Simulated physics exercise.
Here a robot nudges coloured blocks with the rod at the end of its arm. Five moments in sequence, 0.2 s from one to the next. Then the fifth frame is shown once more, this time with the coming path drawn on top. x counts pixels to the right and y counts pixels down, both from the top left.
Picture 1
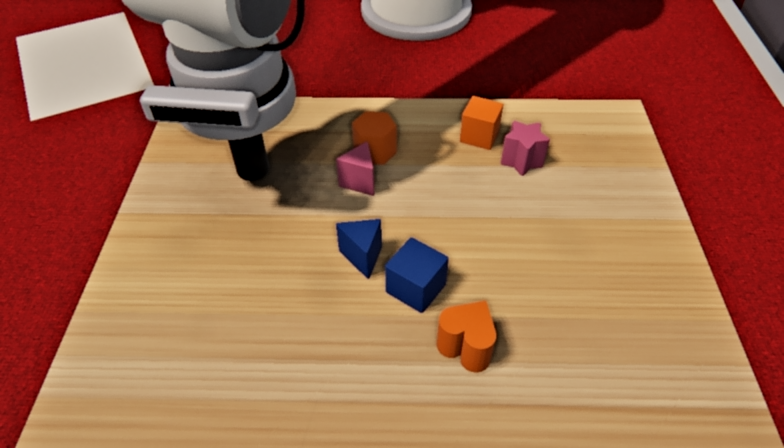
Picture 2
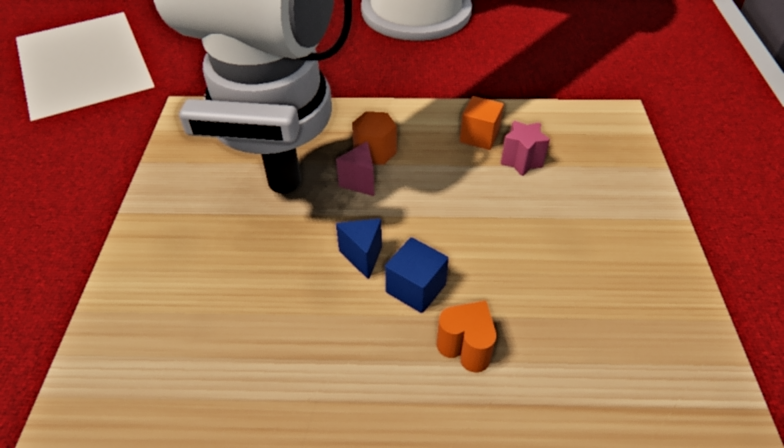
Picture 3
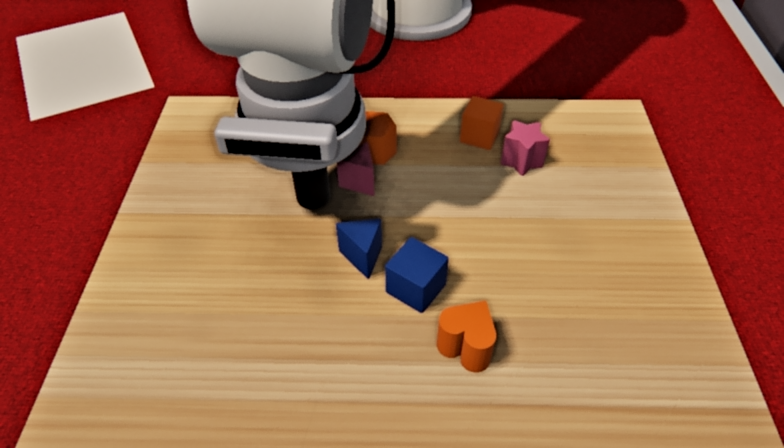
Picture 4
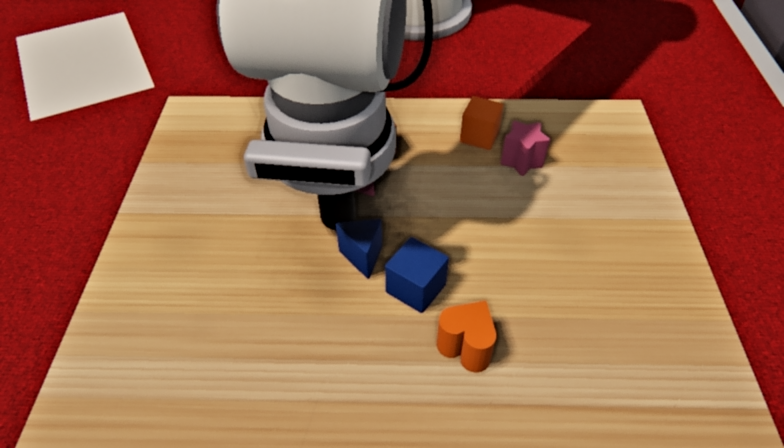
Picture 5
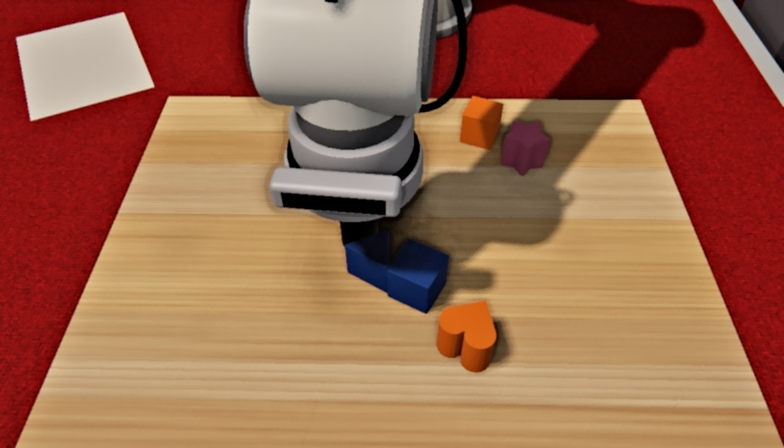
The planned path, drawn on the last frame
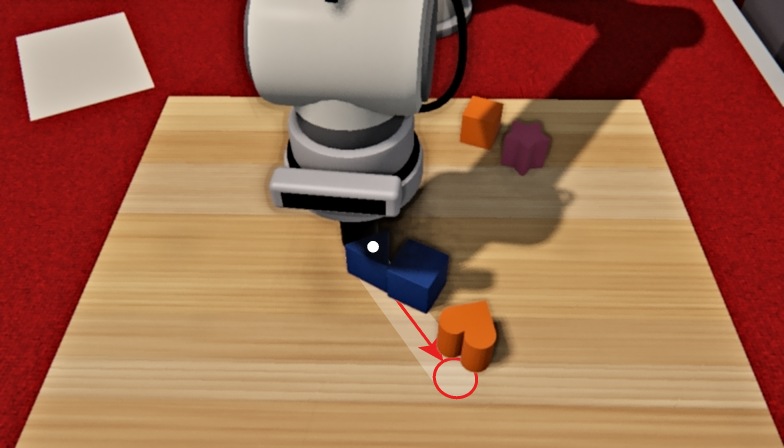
A robot arm moves down and right across the board and nudges the blue triangular block.
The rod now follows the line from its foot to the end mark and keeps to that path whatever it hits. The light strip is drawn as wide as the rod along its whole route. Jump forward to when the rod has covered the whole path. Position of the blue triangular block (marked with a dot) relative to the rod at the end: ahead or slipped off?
By then it is beside or behind the rod.
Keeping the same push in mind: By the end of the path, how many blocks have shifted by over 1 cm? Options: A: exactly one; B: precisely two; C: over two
The correct letter is C.
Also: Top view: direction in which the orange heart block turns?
From the top: Counterclockwise.
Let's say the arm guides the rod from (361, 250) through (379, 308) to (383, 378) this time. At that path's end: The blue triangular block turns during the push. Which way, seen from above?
It rotates counterclockwise.
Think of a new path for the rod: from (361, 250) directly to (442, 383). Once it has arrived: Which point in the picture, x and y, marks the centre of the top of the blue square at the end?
My best guess is (447, 277).
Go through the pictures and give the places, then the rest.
Tip of the rod at (254, 171), middles of tops, pink triangular block at (359, 156), blue triangular block at (361, 231), blue square at (417, 261), orange heart block at (470, 323), in the first picture.
Rod at (285, 183), nothing pushed, in the second picture.
Rod at (314, 199), nothing pushed, in the third picture.
Rod at (338, 219), nothing pushed, in the fourth picture.
Rod at (360, 242), pink triangular block hidden, blue triangular block at (373, 247), blue square at (418, 262), orange heart block at (470, 323), in the fifth picture.
The line goes from (361, 250) to (455, 378); the dot is on the blue triangular block.
The first path, step by step. One third of the way, rod at (389, 281); blue triangular block at (392, 293); blue square at (435, 274), turned 35° anticlockwise.
Two thirds of the way, rod at (421, 323); blue triangular block at (401, 333), turned 60° clockwise; blue square at (455, 279), turned 55° anticlockwise.
At the end, rod at (457, 370); pink triangular block unmoved; blue triangular block at (400, 340), turned 75° clockwise; blue square at (456, 279), turned 55° anticlockwise; orange heart block at (506, 340), turned 70° anticlockwise.
